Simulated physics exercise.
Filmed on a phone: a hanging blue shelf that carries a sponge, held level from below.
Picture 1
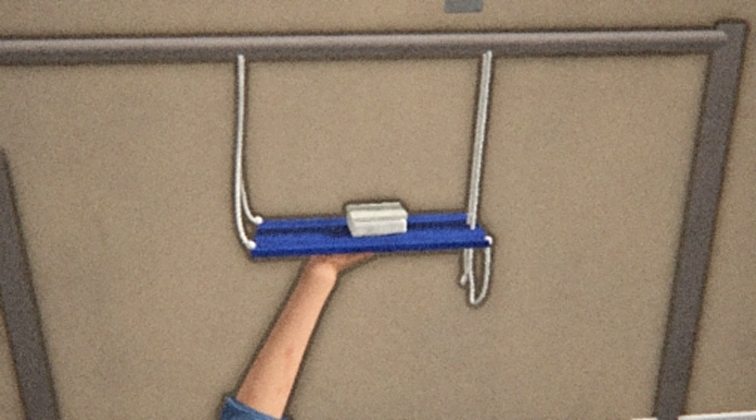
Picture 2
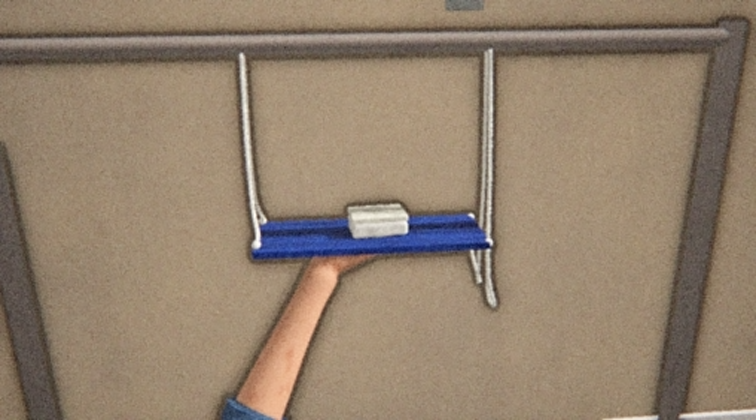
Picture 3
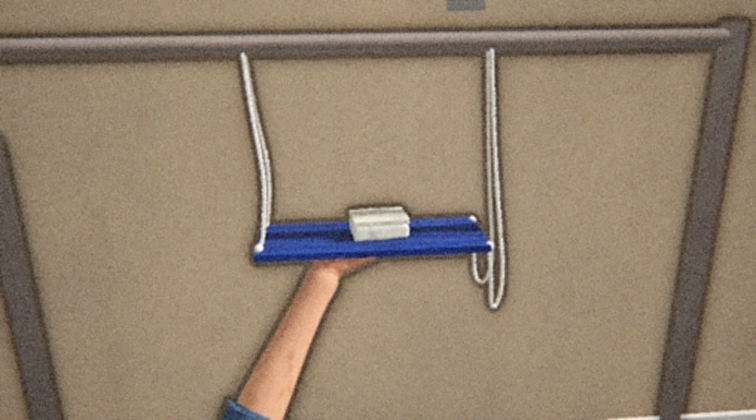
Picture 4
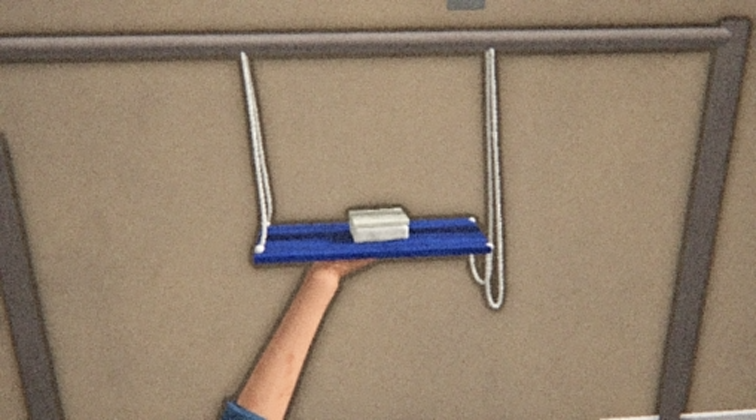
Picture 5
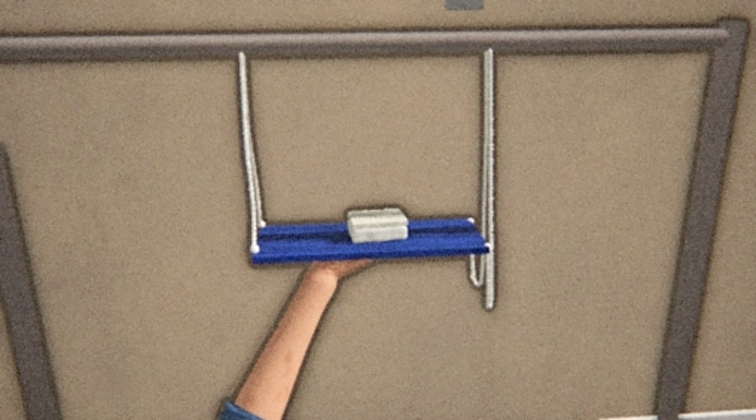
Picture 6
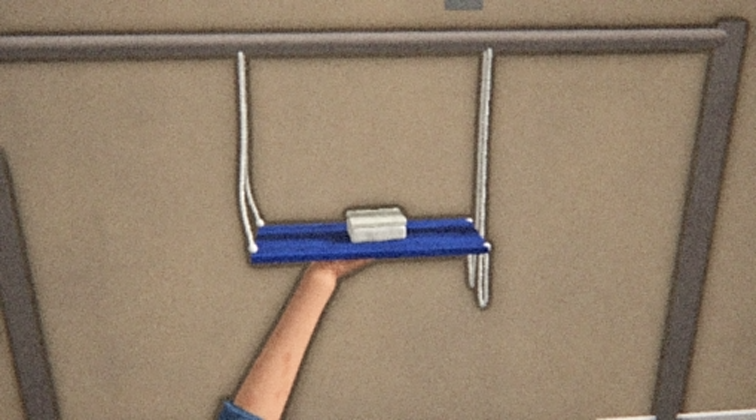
A hand holds a hanging blue shelf with a pale block nearly still as its strings sway slightly.
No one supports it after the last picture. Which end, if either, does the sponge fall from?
The right end.
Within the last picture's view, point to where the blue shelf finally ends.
About (347, 299).
Then, 0.44 s on from there, board tipped 13° down to the right; sponge sliding near (503, 269).
Then, 0.98 s on from there, board tipped 26° down to the right; sponge on the floor.
Then, 1.52 s on from there, board tipped 39° down to the right; sponge on the floor.
In the end, board tipped 38° down to the right; sponge on the floor. The sponge goes off on the right.
